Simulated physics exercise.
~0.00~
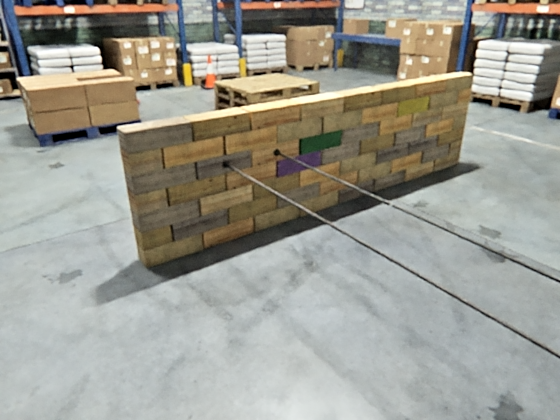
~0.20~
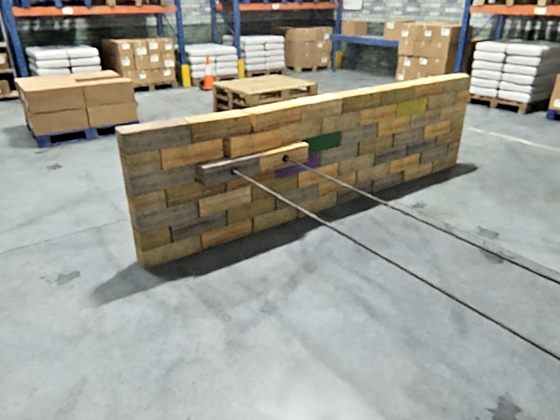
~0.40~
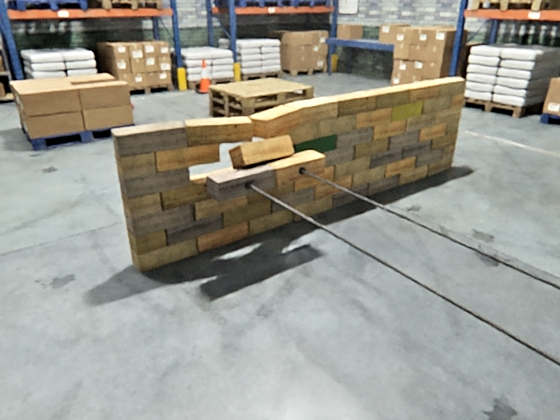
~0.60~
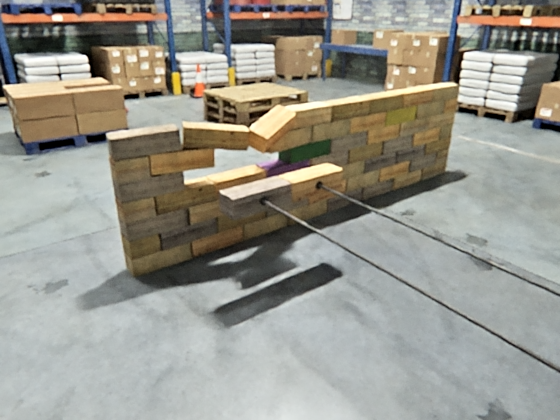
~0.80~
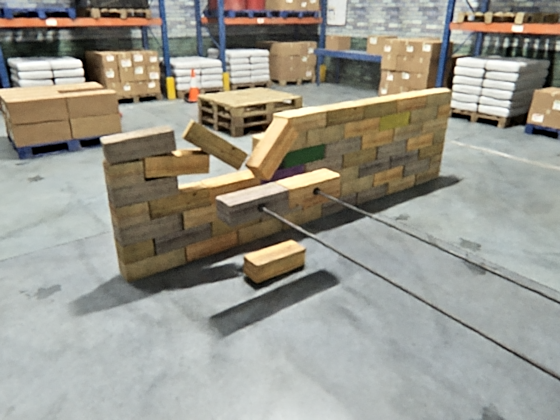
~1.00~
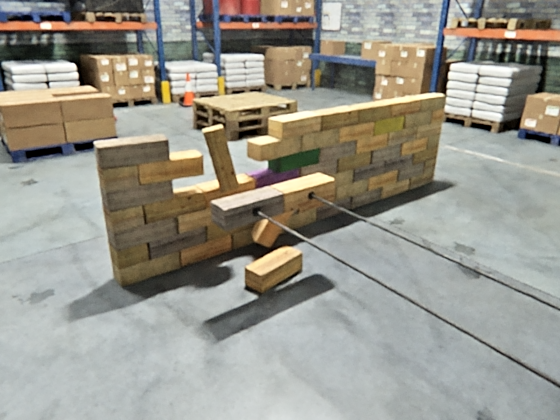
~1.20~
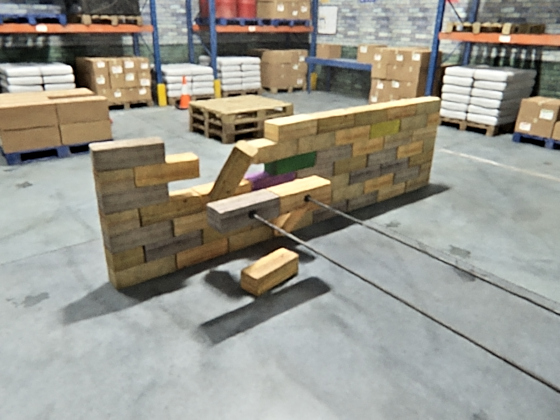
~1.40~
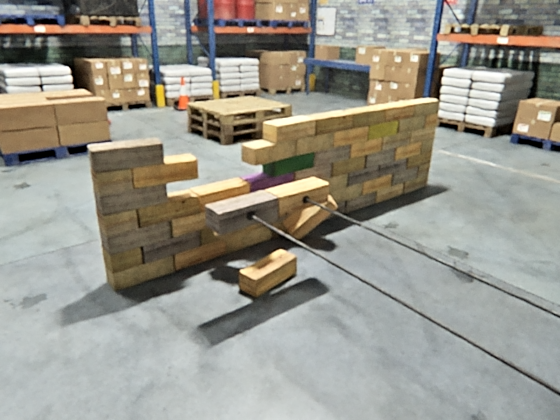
The video shows two long rods drawing a pair of neighbouring blocks out of a freestanding timber wall in a warehouse. Several blocks above tip and tumble, leaving a gap open to the top, while the purple, green and yellow blocks stay in place.
